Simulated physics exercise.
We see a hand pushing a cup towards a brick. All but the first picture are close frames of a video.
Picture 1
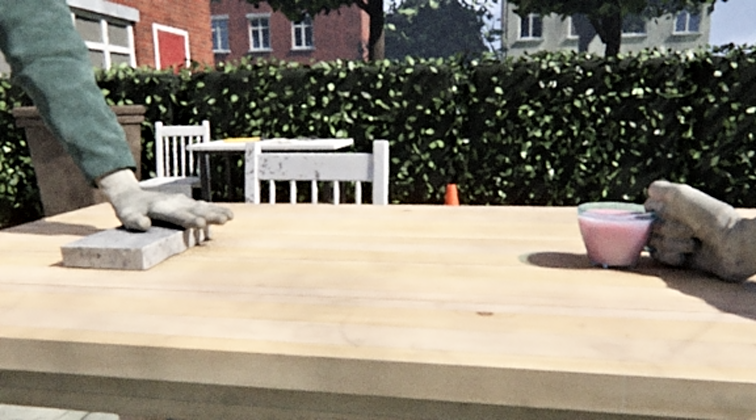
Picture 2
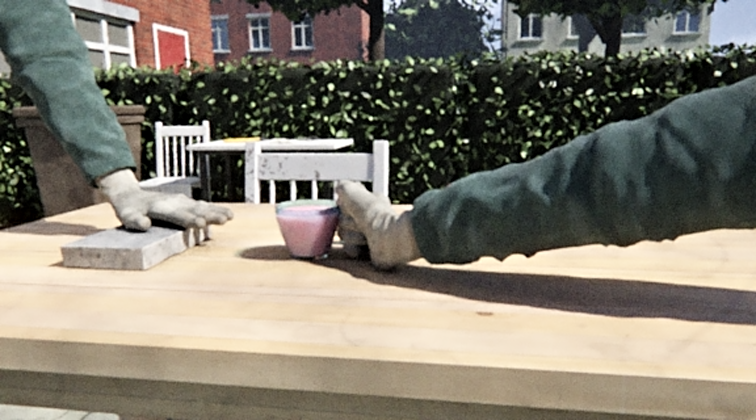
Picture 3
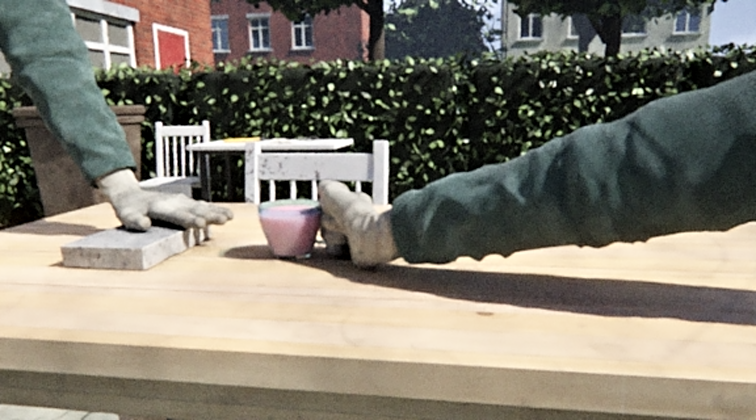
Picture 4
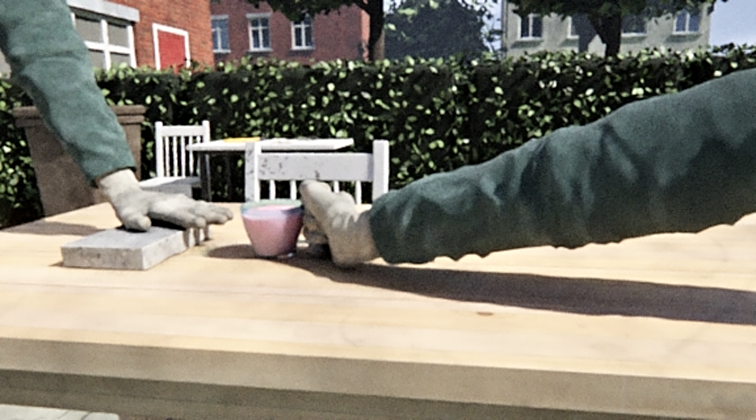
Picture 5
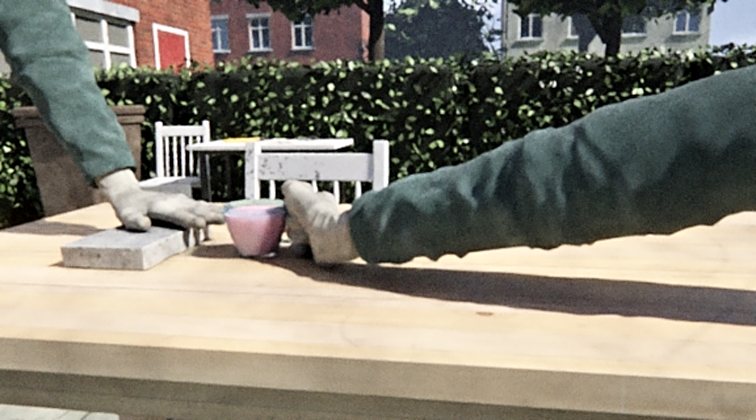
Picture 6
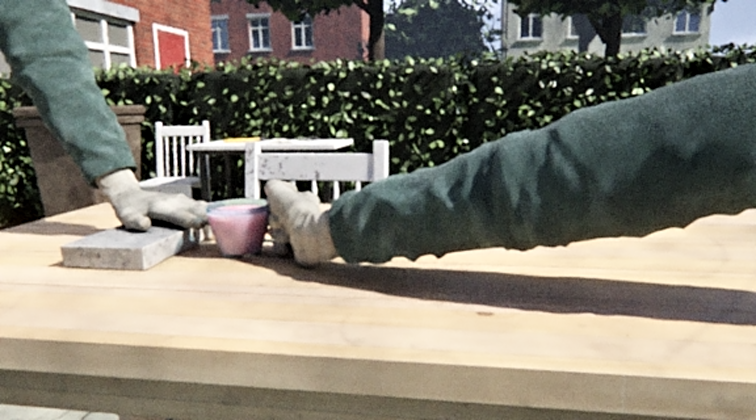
The clip shows one gloved hand resting on a grey brick on a wooden outdoor table while another pushes a nearly full cup of pink liquid from the right leftward across the tabletop, closer to the brick.
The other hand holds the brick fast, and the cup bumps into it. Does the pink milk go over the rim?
At the stop the cup loses some.
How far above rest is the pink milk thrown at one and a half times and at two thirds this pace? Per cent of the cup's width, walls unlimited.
In turn 40 and 20 per cent.
Next, the cup meets the brick.
After that, the pink milk surges up the wall; it has slopped over.
Finally, the cup stands at the brick; it has slopped over.
